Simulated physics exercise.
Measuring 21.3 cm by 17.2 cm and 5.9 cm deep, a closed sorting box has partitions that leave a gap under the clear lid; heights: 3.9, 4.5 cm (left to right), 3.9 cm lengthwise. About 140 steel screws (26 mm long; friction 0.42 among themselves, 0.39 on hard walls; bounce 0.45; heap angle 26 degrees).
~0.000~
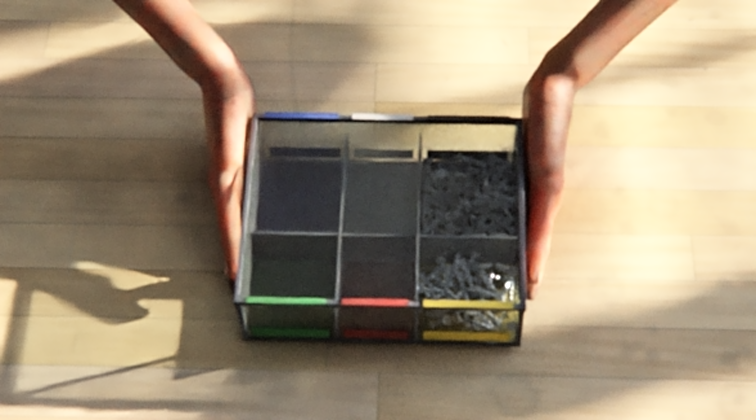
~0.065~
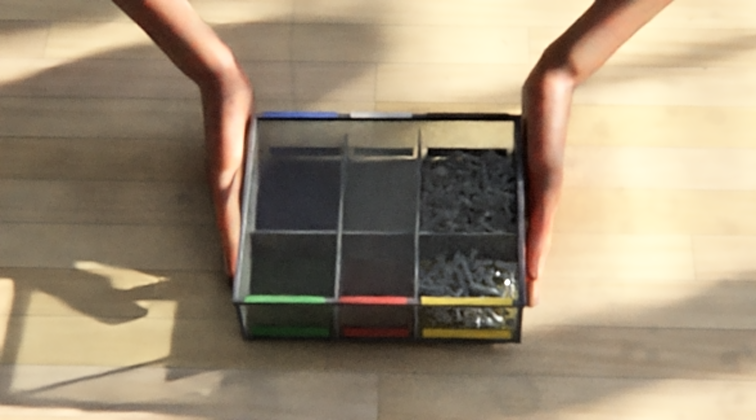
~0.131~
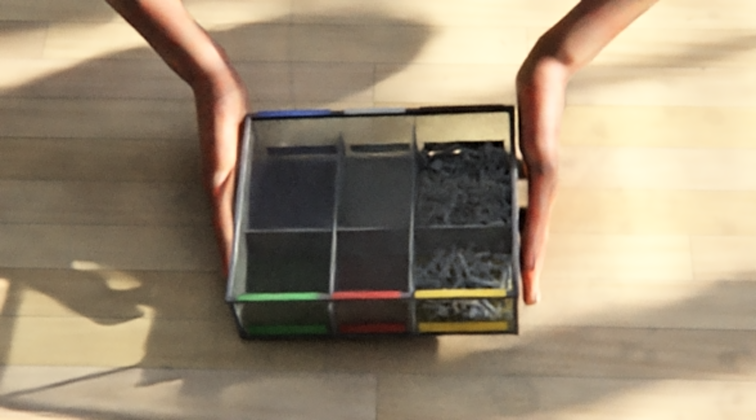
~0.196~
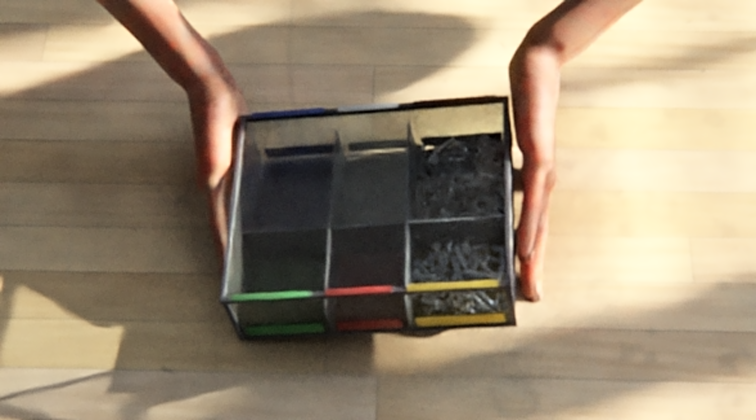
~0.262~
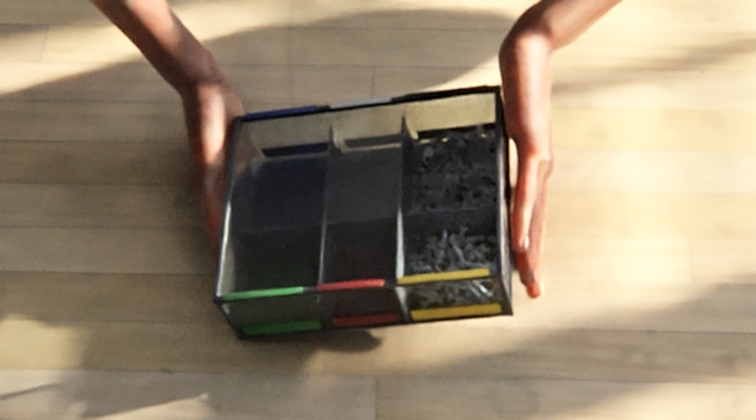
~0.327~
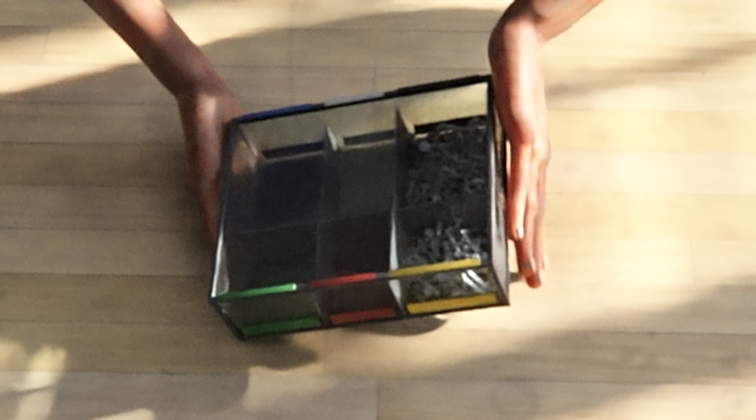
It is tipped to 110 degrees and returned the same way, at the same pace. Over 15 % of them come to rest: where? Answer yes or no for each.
Red: No, blue: No, green: No, yellow: Yes, white: No, black: Yes.
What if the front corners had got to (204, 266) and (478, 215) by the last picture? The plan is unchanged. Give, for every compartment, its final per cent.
Per cent at the finish: Red 0, blue 10, green 0, yellow 25, white 0, black 65.
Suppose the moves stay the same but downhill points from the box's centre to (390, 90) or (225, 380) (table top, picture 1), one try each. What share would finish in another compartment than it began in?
Near 25 and 35 per cent, in that order.
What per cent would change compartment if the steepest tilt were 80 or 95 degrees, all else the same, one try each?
10 and 10 %.
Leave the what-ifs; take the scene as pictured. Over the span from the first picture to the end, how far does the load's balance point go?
It shifts by roughly 3.0 cm.
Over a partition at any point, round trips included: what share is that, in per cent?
Roughly 10 in a hundred.
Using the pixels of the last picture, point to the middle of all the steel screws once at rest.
Roughly pixel (437, 225).
After 1.94 s, tilt 110 degrees; red 5 %, blue 5 %, yellow 30 %, black 65 %.
After 3.01 s, tilt 50 degrees; red 5 %, blue 5 %, yellow 30 %, black 60 %.
Then, at 4.05 s, tilt 0 degrees; red 5 %, blue 5 %, yellow 30 %, black 60 %.
In the end, at 4.7 s, red 5 %, blue 5 %, green 0 %, yellow 30 %, white 0 %, black 60 %.
